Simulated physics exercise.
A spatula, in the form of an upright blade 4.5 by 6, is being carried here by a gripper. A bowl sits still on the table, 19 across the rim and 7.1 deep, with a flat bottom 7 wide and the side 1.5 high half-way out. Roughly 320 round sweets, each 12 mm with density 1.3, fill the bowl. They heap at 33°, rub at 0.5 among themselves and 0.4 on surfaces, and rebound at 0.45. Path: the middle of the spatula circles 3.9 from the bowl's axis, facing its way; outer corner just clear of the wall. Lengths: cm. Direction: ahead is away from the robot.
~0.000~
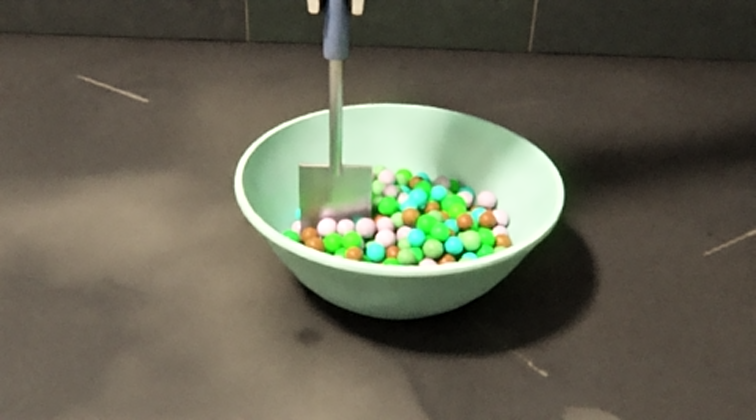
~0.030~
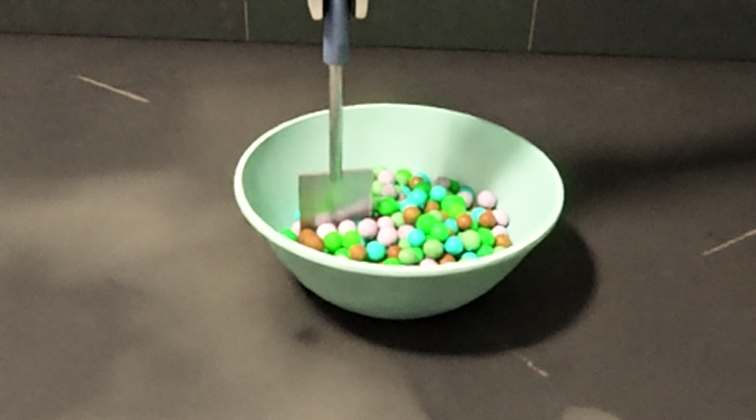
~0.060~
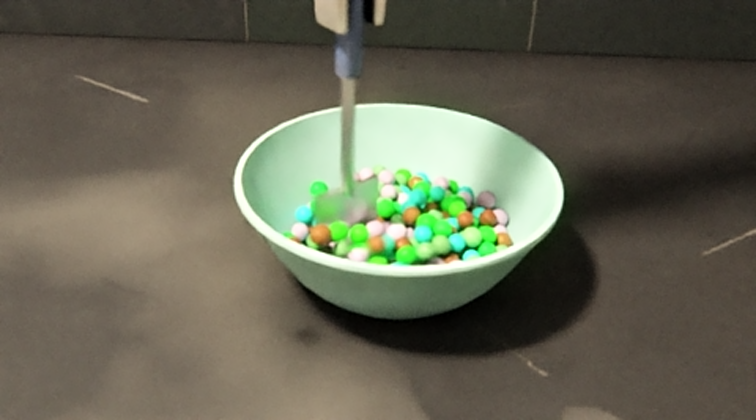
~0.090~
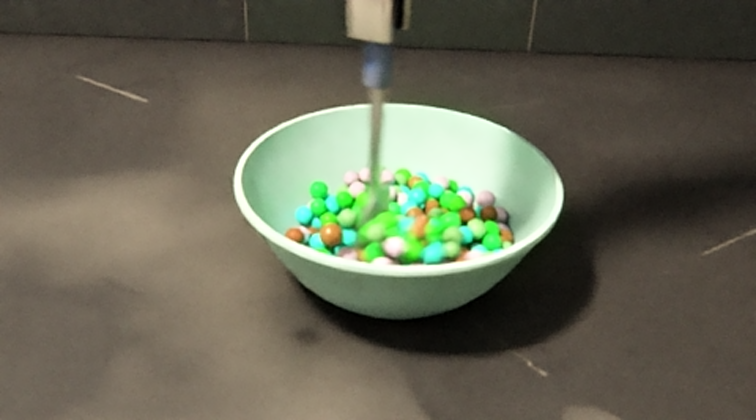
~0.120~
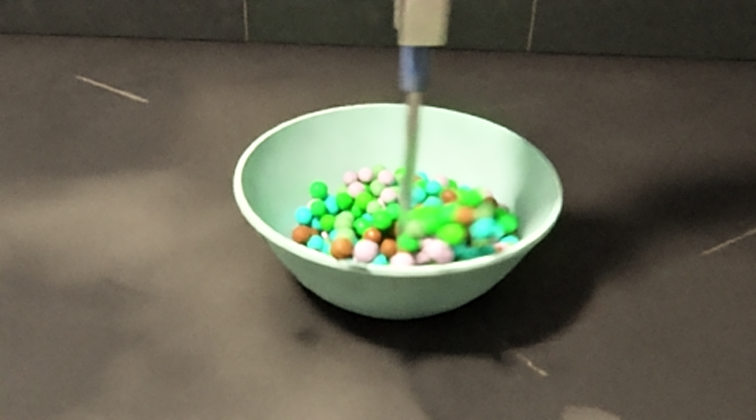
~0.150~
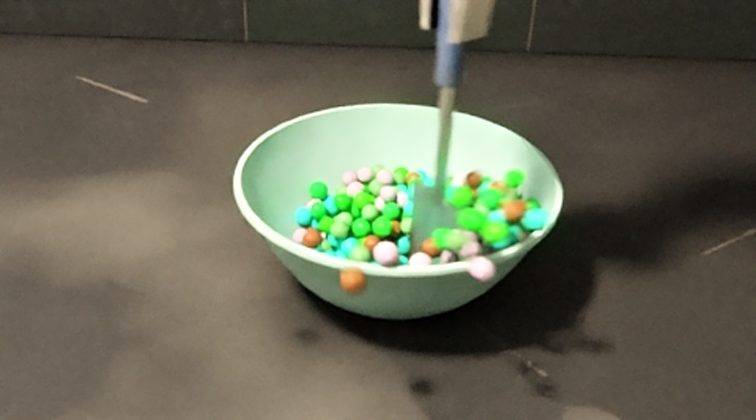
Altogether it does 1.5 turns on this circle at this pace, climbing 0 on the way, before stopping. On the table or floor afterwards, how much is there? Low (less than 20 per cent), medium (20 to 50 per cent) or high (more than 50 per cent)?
The share is medium, between 20 and 50 per cent.
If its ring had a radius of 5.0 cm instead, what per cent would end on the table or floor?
That would give close to 35 per cent.
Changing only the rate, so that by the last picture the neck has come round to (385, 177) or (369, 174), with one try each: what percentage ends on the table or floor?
About 5 per cent, then about 5 per cent.
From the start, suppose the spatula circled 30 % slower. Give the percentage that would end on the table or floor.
Estimated share: About 20 per cent.
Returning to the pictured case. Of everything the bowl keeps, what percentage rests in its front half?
About 40 per cent.
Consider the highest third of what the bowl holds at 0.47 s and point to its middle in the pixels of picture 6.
Near (395, 252).
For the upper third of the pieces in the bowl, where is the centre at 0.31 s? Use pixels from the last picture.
(365, 139), roughly.
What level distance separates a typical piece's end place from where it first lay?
Around 10 cm.
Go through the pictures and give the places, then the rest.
In the first frame, the spatula neck at (336, 143), 0° round; upper third of the load around (407, 222), from x 290 to 500, top at y 175; 320 in the bowl.
In the second frame, the spatula neck at (336, 149), 11° round; upper third of the load around (405, 224), from x 285 to 500, top at y 175.
In the third frame, the spatula neck at (348, 164), 39° round; upper third of the load around (398, 236), from x 285 to 500, top at y 175.
In the fourth frame, the spatula neck at (375, 175), 68° round; upper third of the load around (414, 236), from x 295 to 505, top at y 175.
In the fifth frame, the spatula neck at (409, 179), 97° round; upper third of the load around (443, 231), from x 300 to 510, top at y 175; 318 in the bowl, 2 in flight or on the tool.
In the sixth frame, the spatula neck at (441, 173), 126° round; upper third of the load around (480, 220), from x 300 to 540, top at y 175; 314 in the bowl, 6 in flight or on the tool.
After 0.31 s, 284° round, highest piece 12 above the table; 272 in the bowl, 15 on the table or floor, 33 in flight or on the tool.
After 0.47 s, 82° round, highest piece 10 above the table; 237 in the bowl, 62 on the table or floor, 21 in flight or on the tool.
After 0.76 s, 180° round, highest piece 10 above the table; 223 in the bowl, 96 on the table or floor, 1 in flight or on the tool.
After 1.46 s, 180° round, highest piece 6 above the table; 223 in the bowl, 97 on the table or floor.
In the end, 223 in the bowl, 97 on the table or floor. That is 30 % on the table or floor.
